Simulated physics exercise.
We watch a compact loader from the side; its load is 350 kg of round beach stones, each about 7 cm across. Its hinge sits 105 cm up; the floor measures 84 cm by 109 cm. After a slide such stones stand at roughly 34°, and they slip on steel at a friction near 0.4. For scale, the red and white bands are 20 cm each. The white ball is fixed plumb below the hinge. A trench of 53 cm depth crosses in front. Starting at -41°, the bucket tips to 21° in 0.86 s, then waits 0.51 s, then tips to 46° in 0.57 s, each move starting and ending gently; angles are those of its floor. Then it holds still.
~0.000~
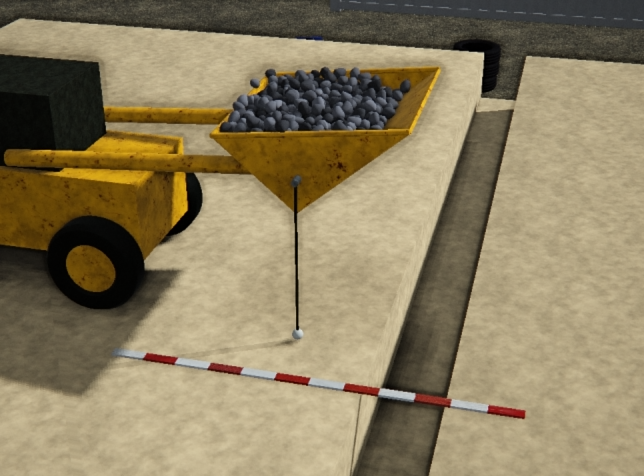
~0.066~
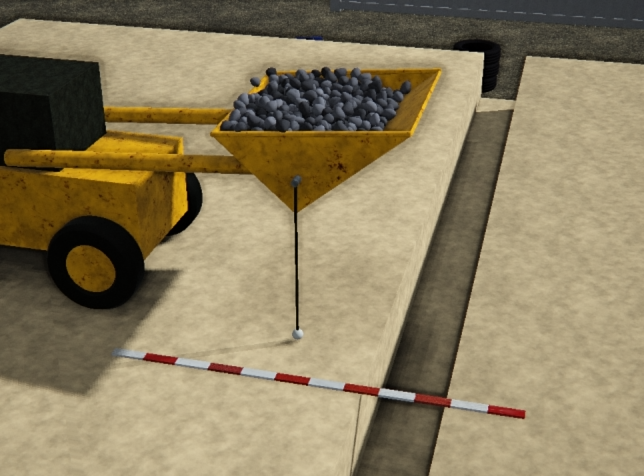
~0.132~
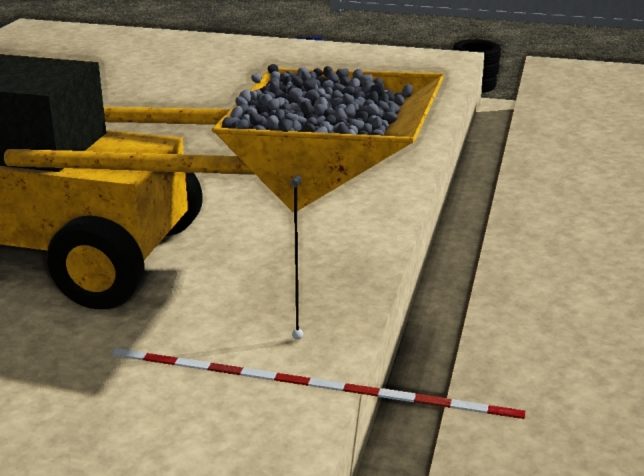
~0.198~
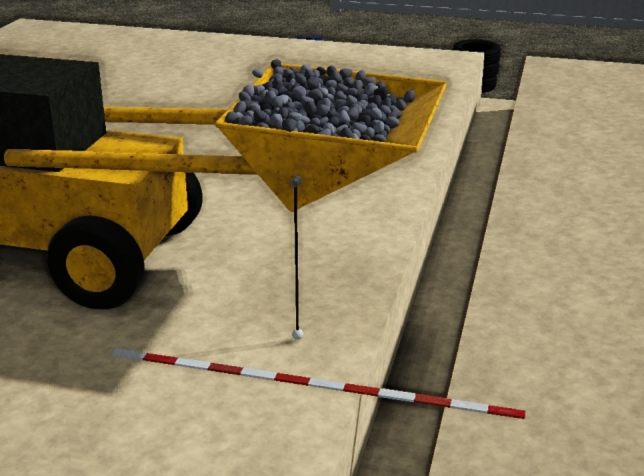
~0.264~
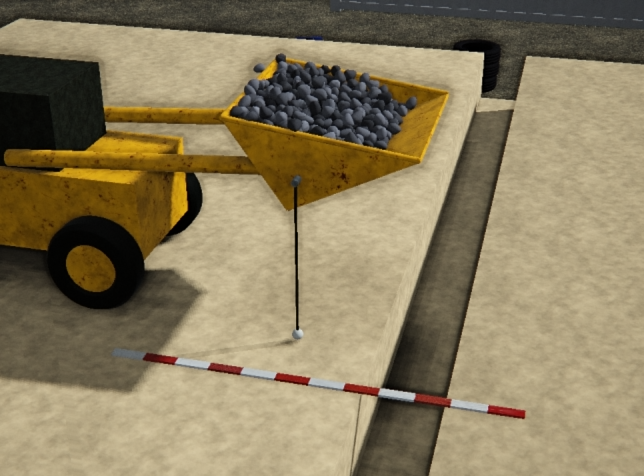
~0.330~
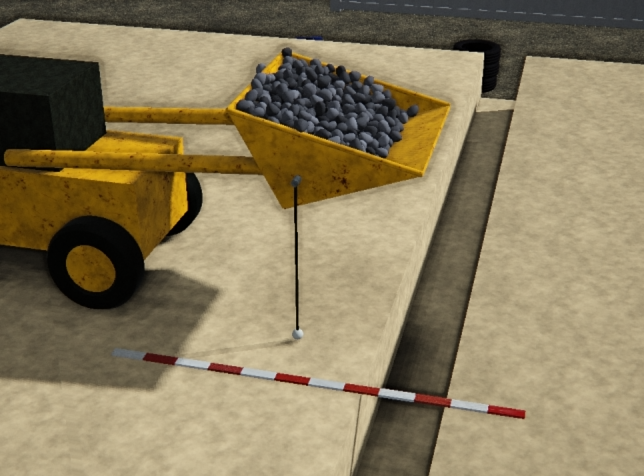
The clip shows a yellow loader on pale ground holding a bucket of dark, rounded stones beside a narrow trench; the bucket gradually tilts down to the right, and the stones shift slightly inside it while the loader stays still.
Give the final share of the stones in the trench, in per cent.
Close to 60 in a hundred.
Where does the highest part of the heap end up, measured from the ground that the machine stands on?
Some 16 cm above that level.
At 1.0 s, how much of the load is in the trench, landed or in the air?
About 10 per cent by then.
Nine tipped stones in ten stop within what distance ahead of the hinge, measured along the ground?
About 150 cm.
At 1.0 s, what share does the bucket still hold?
It holds some 90 per cent.
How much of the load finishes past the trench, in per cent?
Some 40 per cent of the load.
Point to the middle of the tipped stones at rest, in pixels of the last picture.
Their middle is at about (454, 354).
After 0.6 s the floor is at 11°; 100 % in the bucket; the foremost stones are at (402, 169).
After 1.0 s the floor is at 21°; 92 % in the bucket, 8 % in the trench; the foremost stones are at (445, 224).
After 2.4 s the floor is at 46°; 0 % in the bucket, 60 % in the trench, 40 % past the trench; the foremost stones are past the picture's edge.
After 4.9 s the floor is at 46°; 0 % in the bucket, 60 % in the trench, 40 % past the trench; the foremost stones are past the picture's edge.
